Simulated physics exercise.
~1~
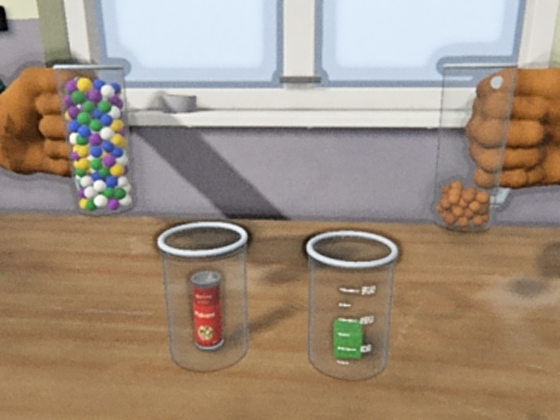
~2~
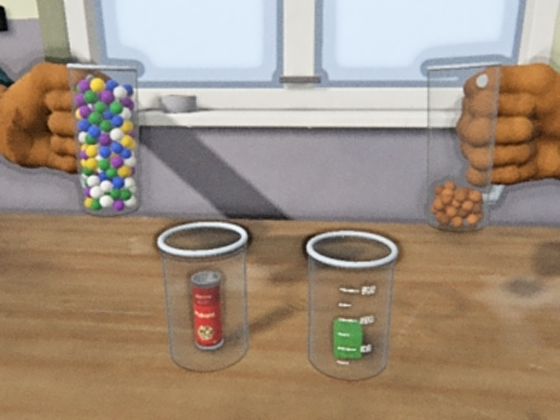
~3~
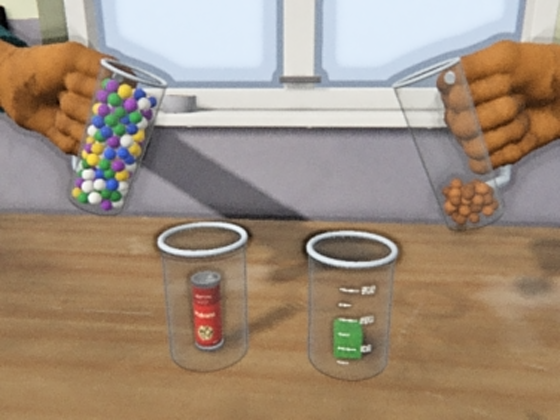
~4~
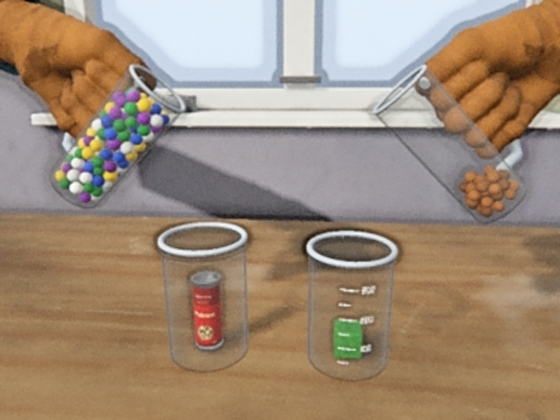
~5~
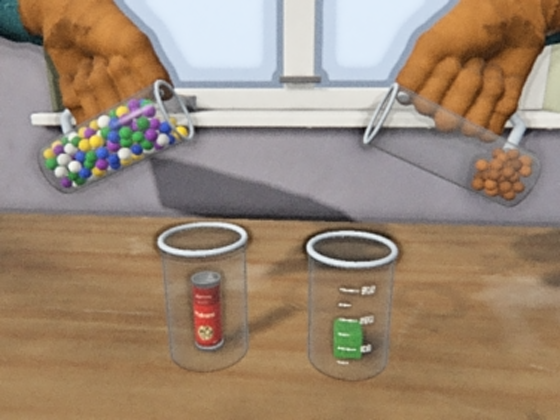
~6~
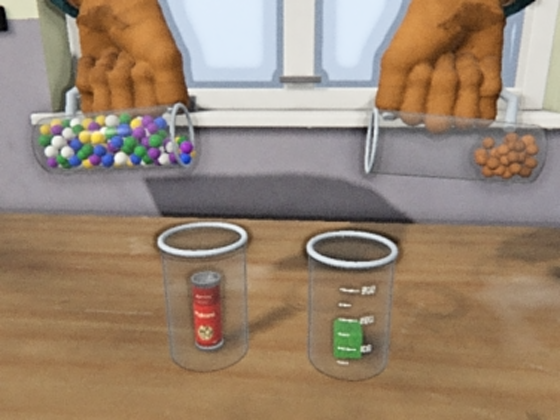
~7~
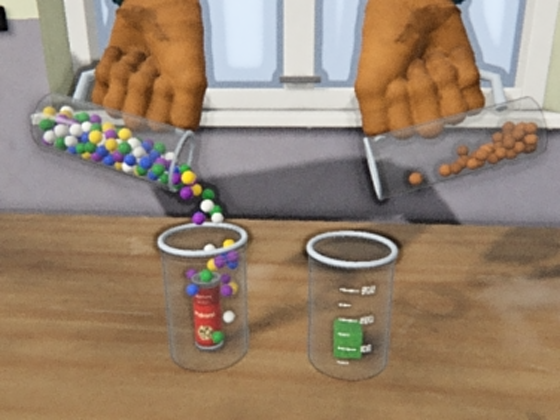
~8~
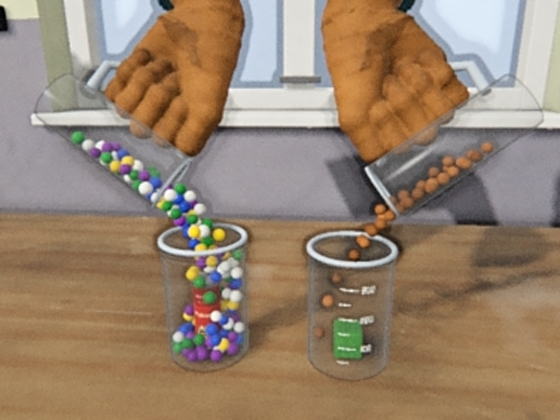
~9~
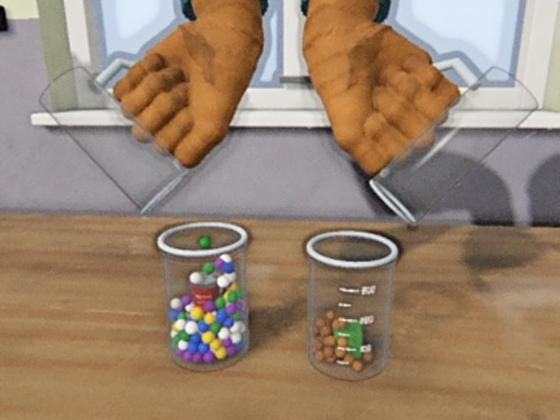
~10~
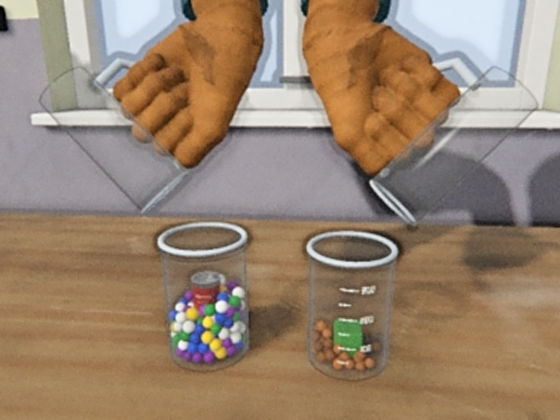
On a wooden table by a window, two hands tipped clear cups, pouring many colourful balls over a small red can in the left container and fewer brown balls around a green block in the right, leaving both objects still showing.
